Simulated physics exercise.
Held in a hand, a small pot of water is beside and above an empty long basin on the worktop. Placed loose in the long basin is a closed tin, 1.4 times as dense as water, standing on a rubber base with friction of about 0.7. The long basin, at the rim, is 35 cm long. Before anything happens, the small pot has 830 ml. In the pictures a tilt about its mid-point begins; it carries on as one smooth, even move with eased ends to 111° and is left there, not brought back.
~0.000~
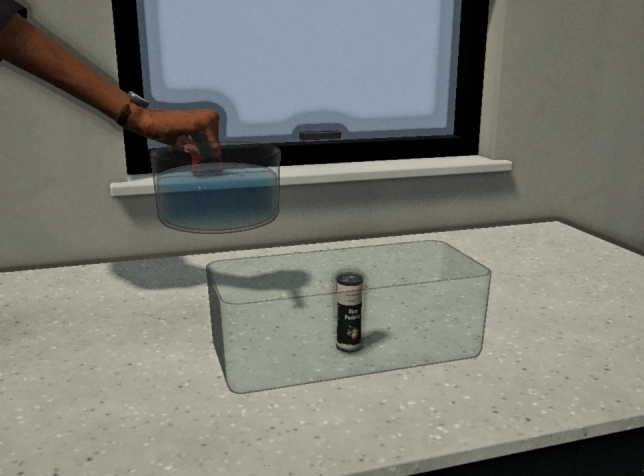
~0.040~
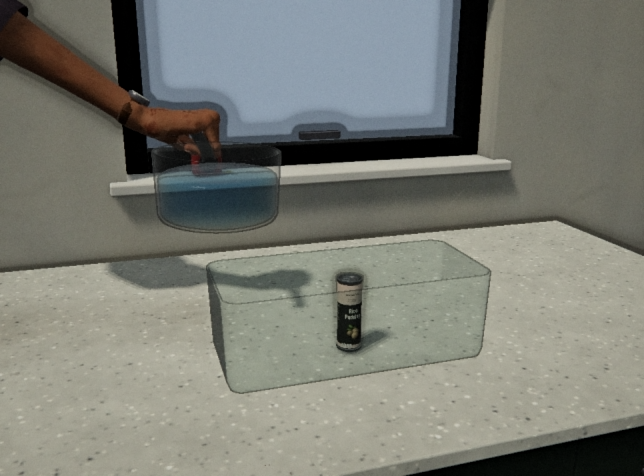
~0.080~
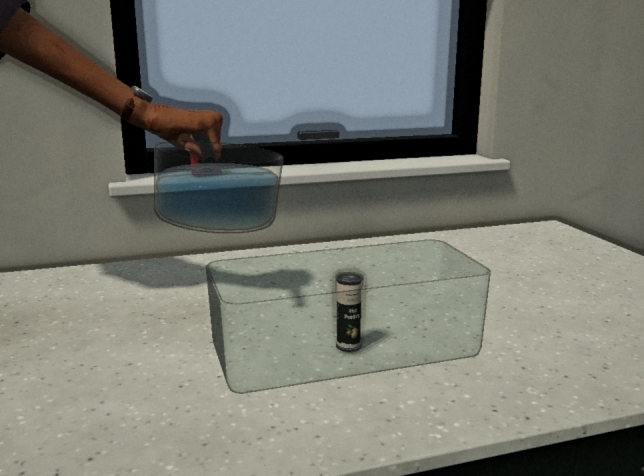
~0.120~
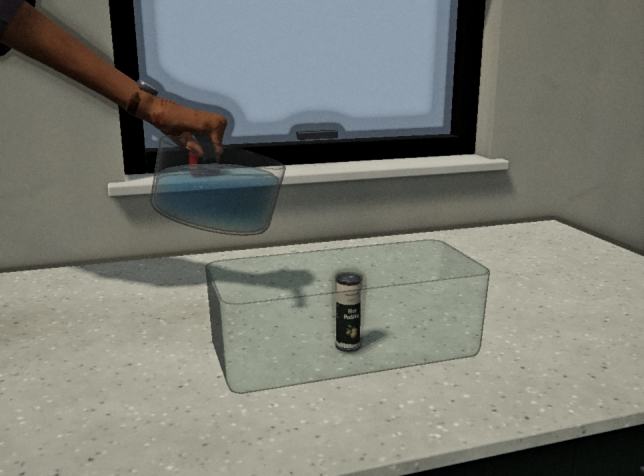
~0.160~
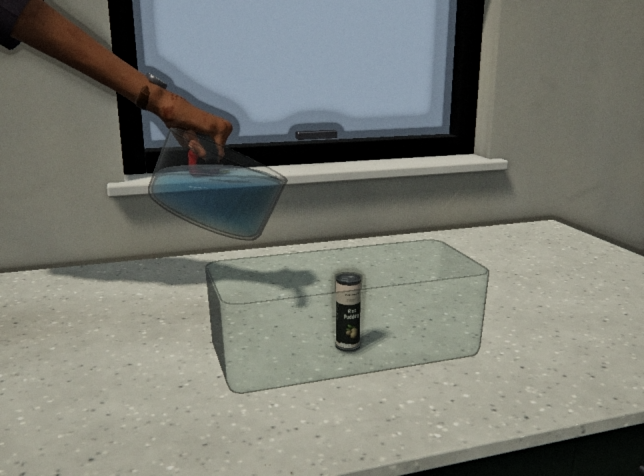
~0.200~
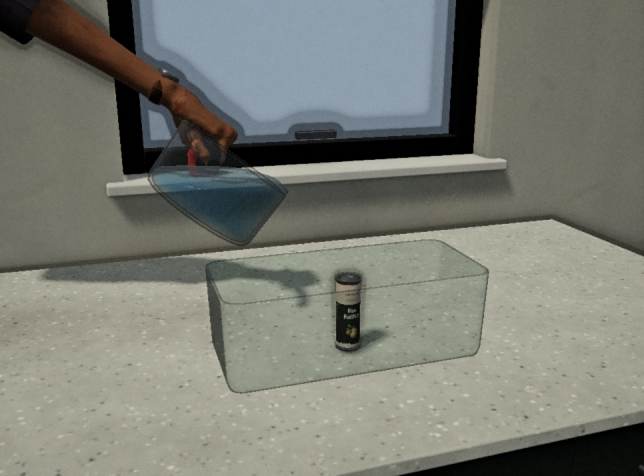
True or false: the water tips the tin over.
False.
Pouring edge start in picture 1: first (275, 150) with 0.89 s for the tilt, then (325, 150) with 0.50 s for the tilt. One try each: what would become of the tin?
The tin stays vertical the first time and stays vertical the second time.
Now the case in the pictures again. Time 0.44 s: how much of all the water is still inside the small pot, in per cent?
At that time about 24 in a hundred parts are still held.
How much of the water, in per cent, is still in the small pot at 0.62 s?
I reckon near 4 per cent still sits there.
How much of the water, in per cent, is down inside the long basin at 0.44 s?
I'd estimate some 38 percent of the liquid.
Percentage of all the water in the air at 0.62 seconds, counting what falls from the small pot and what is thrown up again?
About 4 per cent.
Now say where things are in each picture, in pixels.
In the first picture, it leans 0°; its right rim is at (277, 150); the water meets the walls at (156, 177) and (274, 170); the long basin's rim runs from (214, 284) to (466, 257); the tin's top is at (350, 282).
In the second picture, it leans 2°; its right rim is at (278, 152); the water meets the walls at (156, 176) and (275, 170).
In the third picture, it leans 7°; its right rim is at (280, 157); the water meets the walls at (156, 175) and (276, 172).
In the fourth picture, it leans 15°; its right rim is at (282, 167); the water meets the walls at (156, 176) and (277, 173).
In the fifth picture, it leans 26°; its right rim is at (284, 179); the water meets the walls at (154, 175) and (280, 177).
In the sixth picture, it leans 38°; its right rim is at (283, 193); the water meets the walls at (151, 171) and (278, 182); 1 per cent is over the edge.
Then, 0.44 s in, the tilt is 107° and 23 per cent is still to pour; the tin stands where it began.
Then, 0.62 s in, the tilt is 111° and 4 per cent is still to pour; the tin stands where it began.
Then, 0.80 s in, the tilt is 111° and 0 per cent is still to pour; the tin stands where it began.
Then, 1.00 s in, the tilt is 111° and 0 per cent is still to pour; the tin stands where it began.
Finally, the tin stands where it began.
